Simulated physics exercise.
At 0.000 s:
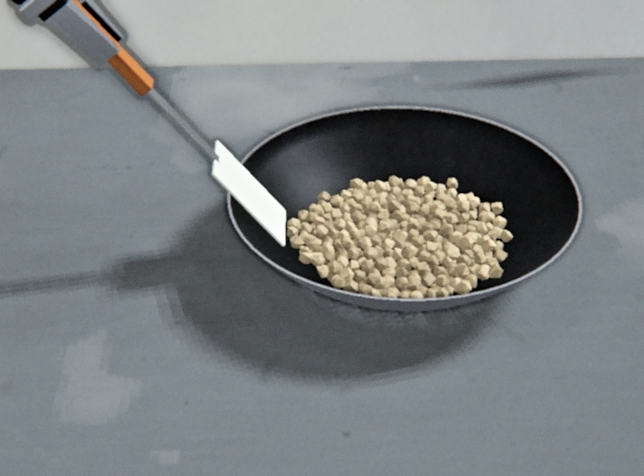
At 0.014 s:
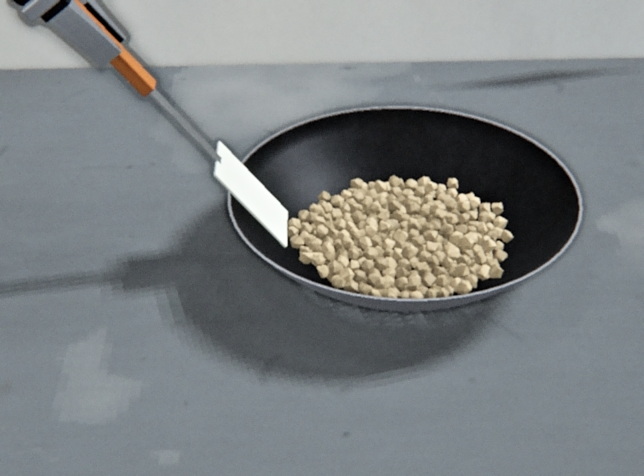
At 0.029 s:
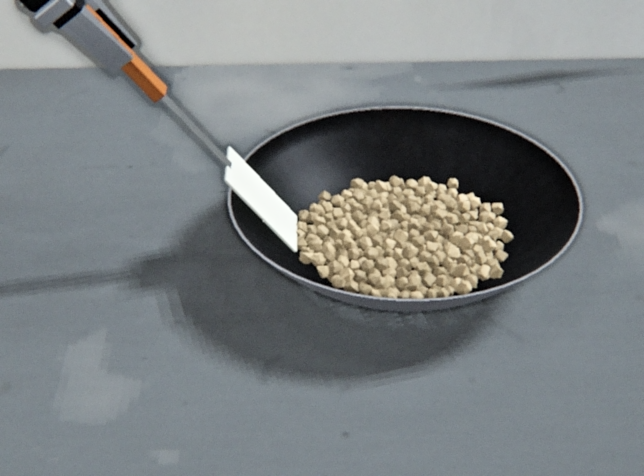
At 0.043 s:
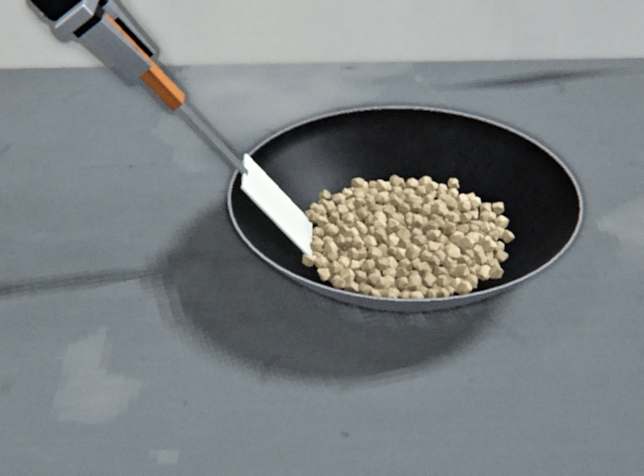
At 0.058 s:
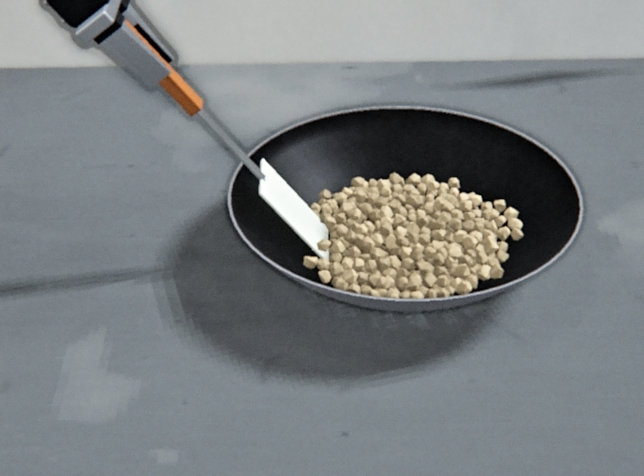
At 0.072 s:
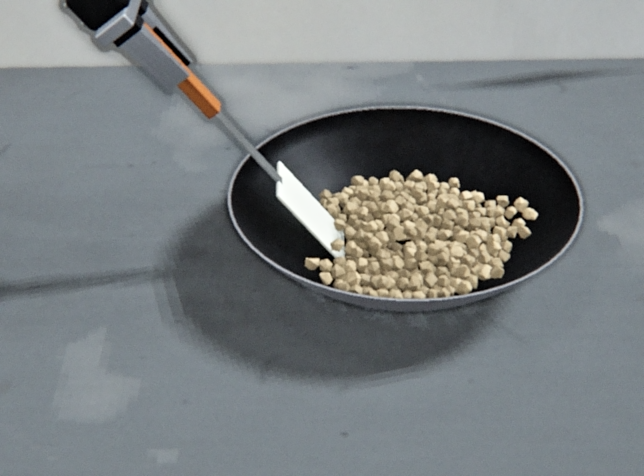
At first, a white turner held by a robotic arm rests at the left edge of a heap of tan chunks in a dark wok. The blade then slides right and slightly down into the heap, nudging the pieces so that the pile loosens and spreads a little toward the right.
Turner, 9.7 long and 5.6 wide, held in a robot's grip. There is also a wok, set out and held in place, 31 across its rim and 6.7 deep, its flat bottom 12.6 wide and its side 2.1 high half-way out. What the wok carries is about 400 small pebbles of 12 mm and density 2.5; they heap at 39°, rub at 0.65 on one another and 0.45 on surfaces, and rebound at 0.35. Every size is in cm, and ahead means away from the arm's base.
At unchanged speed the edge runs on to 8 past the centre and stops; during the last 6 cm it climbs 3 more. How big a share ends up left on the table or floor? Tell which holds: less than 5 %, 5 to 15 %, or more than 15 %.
What holds is 5 to 15 %.
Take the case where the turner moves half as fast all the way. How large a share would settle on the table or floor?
In that case, close to 0 per cent.
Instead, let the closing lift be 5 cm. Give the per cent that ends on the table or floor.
Close to 10 in a hundred.
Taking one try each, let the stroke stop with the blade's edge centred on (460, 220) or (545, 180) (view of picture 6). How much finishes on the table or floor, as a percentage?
The two tries give near 0 and near 25 in a hundred.
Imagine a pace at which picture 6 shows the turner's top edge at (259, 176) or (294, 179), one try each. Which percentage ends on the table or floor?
Estimates: Near 0 %, near 15 %.
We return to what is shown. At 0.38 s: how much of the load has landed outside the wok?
Share at that moment: Roughly 2 %.
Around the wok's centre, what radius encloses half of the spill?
26 cm or so.
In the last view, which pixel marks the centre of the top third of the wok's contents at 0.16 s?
I'd put it close to (477, 217).
After 0.12 s, sloping 53°, highest piece 7 above the table; 402 in the wok.
After 0.16 s, sloping 53°, highest piece 8 above the table; 402 in the wok.
After 0.38 s, sloping 53°, highest piece 7 above the table; 371 in the wok, 12 on the table or floor, 19 on the blade or in flight.
After 1.43 s, sloping 53°, highest piece 6 above the table; 370 in the wok, 32 on the table or floor.
In the end, 370 in the wok, 32 on the table or floor. That is 8 % on the table or floor.
